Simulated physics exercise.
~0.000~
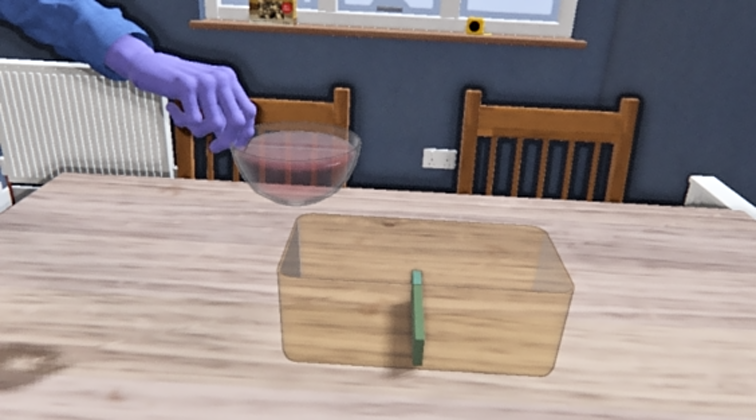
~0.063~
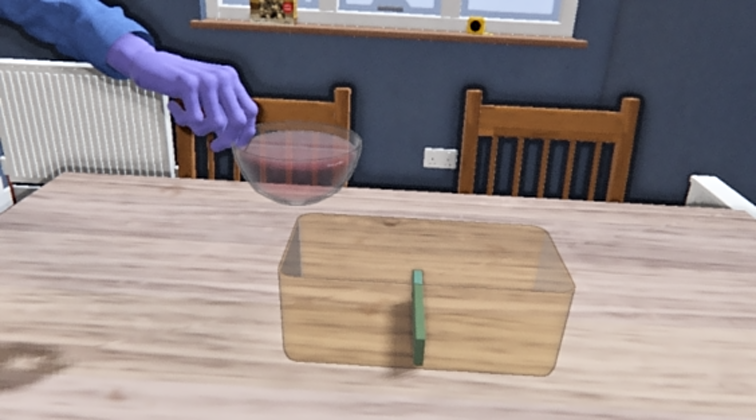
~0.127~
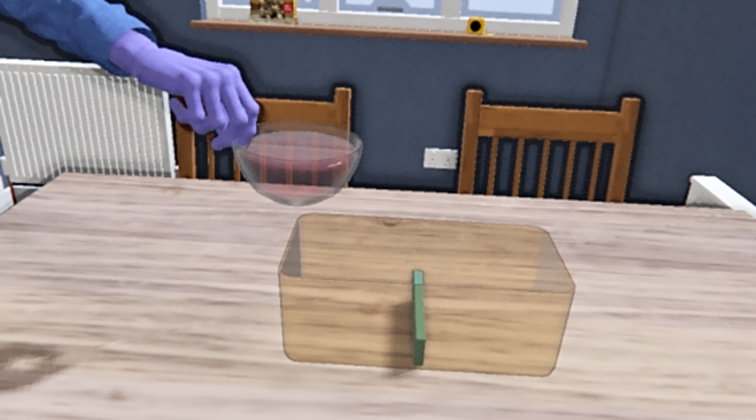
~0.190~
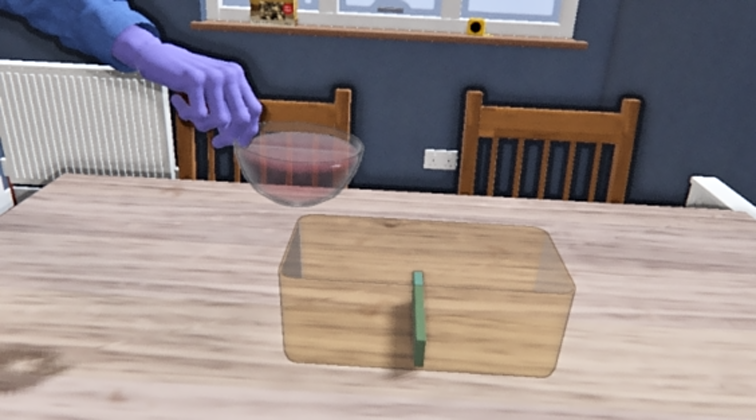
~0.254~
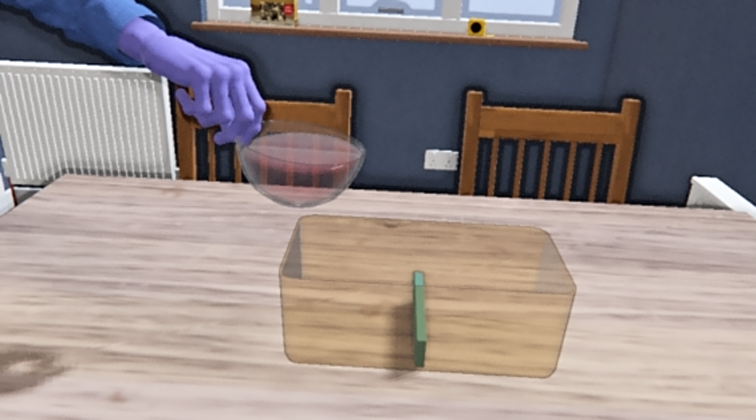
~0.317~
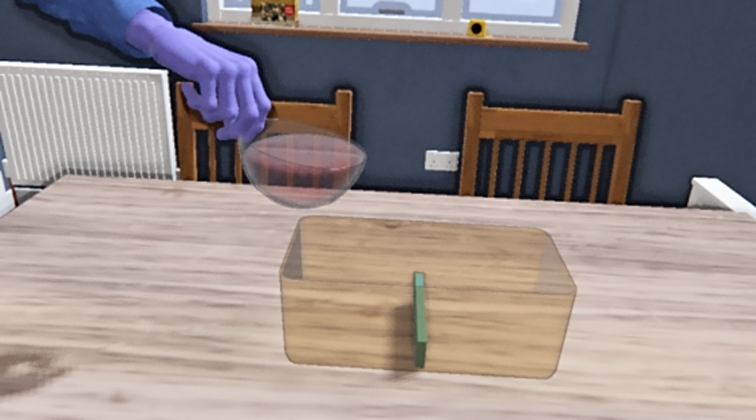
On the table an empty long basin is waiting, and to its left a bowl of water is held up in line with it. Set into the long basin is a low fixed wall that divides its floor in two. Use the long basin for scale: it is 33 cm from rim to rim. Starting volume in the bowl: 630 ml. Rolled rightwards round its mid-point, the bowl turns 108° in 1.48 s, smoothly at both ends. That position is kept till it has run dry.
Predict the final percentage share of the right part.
Right part: About 19 %.
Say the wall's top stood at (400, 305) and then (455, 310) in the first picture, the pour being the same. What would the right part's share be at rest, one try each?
The first try gives 60 percent and the second 10 percent.
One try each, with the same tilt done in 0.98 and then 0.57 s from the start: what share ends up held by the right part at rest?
15 and 10 %.
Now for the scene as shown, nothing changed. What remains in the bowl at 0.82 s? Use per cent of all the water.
Around 38 percent.
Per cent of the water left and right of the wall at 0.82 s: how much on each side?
28 on the left, 7 on the right, roughly.
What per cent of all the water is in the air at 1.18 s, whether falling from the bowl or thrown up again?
Roughly 2 %.
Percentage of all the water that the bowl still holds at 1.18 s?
I'd say some 1 per cent remains.
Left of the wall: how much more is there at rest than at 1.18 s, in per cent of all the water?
Near 2 percent, more or less.
Then, 0.82 s in, the tilt is 63° and 39 per cent is still to pour, 28 is left of the wall and 7 right of it.
Then, 1.18 s in, the tilt is 98° and 1 per cent is still to pour, 78 is left of the wall and 19 right of it.
Then, 1.56 s in, the tilt is 108° and 0 per cent is still to pour, 81 is left of the wall and 19 right of it.
Then, 1.98 s in, the tilt is 108° and 0 per cent is still to pour, 81 is left of the wall and 19 right of it.
Finally, 81 per cent lies left of the wall, 19 right of it and 0 outside.
